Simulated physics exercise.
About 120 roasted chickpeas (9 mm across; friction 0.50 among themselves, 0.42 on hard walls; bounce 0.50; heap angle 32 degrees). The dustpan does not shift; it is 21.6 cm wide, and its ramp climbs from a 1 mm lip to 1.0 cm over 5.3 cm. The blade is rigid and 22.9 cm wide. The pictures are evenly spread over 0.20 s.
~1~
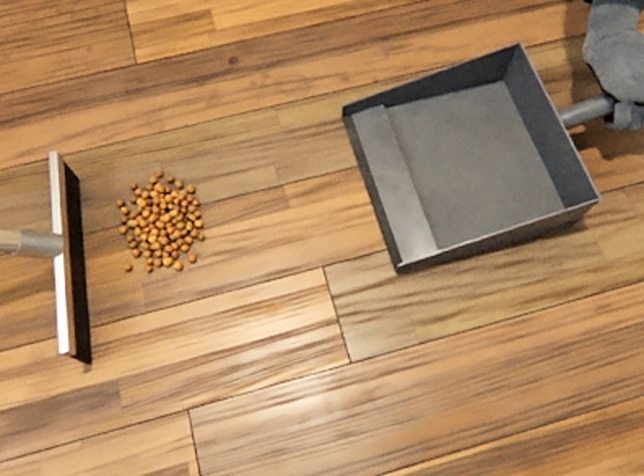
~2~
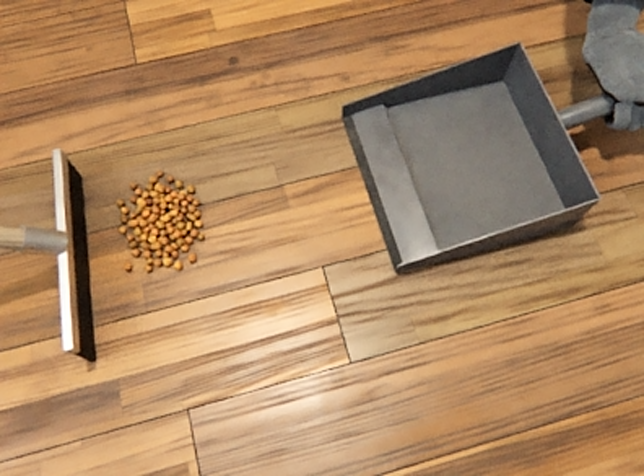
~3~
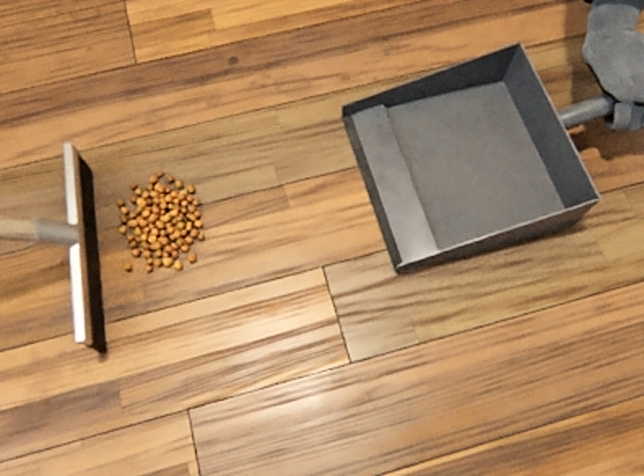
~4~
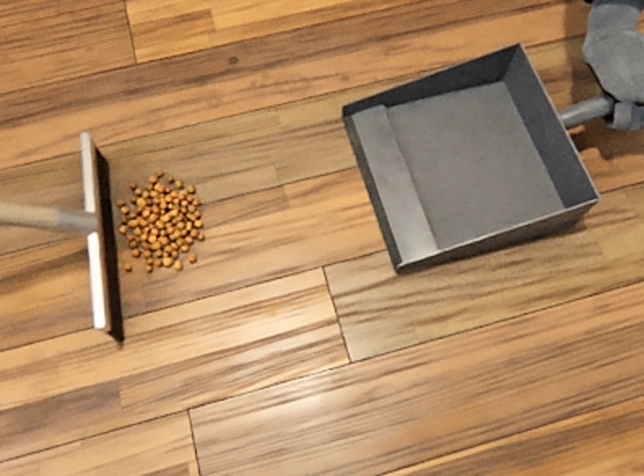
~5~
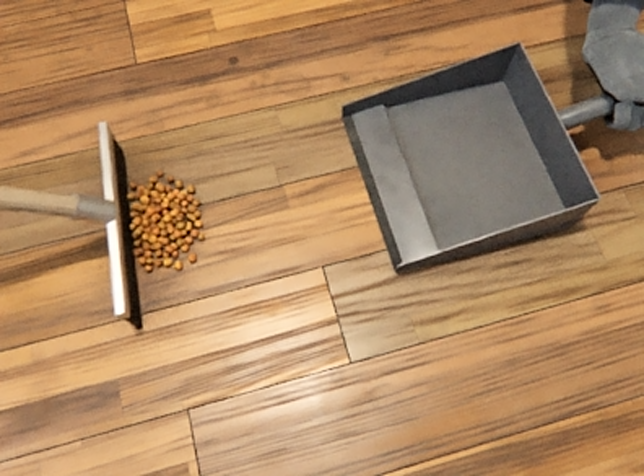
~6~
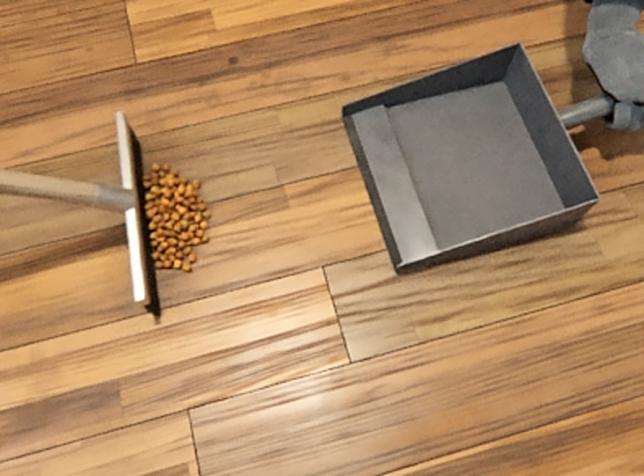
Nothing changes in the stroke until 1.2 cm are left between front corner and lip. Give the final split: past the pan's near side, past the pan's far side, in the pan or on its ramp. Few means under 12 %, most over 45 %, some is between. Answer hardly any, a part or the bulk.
Past the pan's near side: Hardly any; past the pan's far side: A part; in the pan or on its ramp: A part.
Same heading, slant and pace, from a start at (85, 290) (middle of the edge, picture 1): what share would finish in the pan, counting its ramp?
Some 25 per cent.
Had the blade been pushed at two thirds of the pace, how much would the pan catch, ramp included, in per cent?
It would be near 15 per cent.
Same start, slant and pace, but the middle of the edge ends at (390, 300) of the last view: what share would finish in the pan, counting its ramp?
Some 35 per cent.
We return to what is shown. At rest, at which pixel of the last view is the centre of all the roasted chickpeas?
Around (355, 134).
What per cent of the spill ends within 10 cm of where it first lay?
Roughly 0 per cent.
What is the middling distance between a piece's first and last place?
Some 26 cm.
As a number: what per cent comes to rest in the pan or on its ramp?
Roughly 20 per cent.
Then, 0.23 s after the last picture, middle of the blade 14 cm from the lip; 0 % over the lip, far side 15 %, near side 0 %.
Then, 0.39 s after the last picture, middle of the blade 6 cm from the lip; 0 % over the lip, far side 30 %, near side 0 %.
Then, 0.67 s after the last picture, middle of the blade 2 cm from the lip; 20 % over the lip, far side 40 %, near side 0 %.
In the end, near side 0 %, far side 40 %, pan 20 %, in front of the lip or behind the blade 40 %.
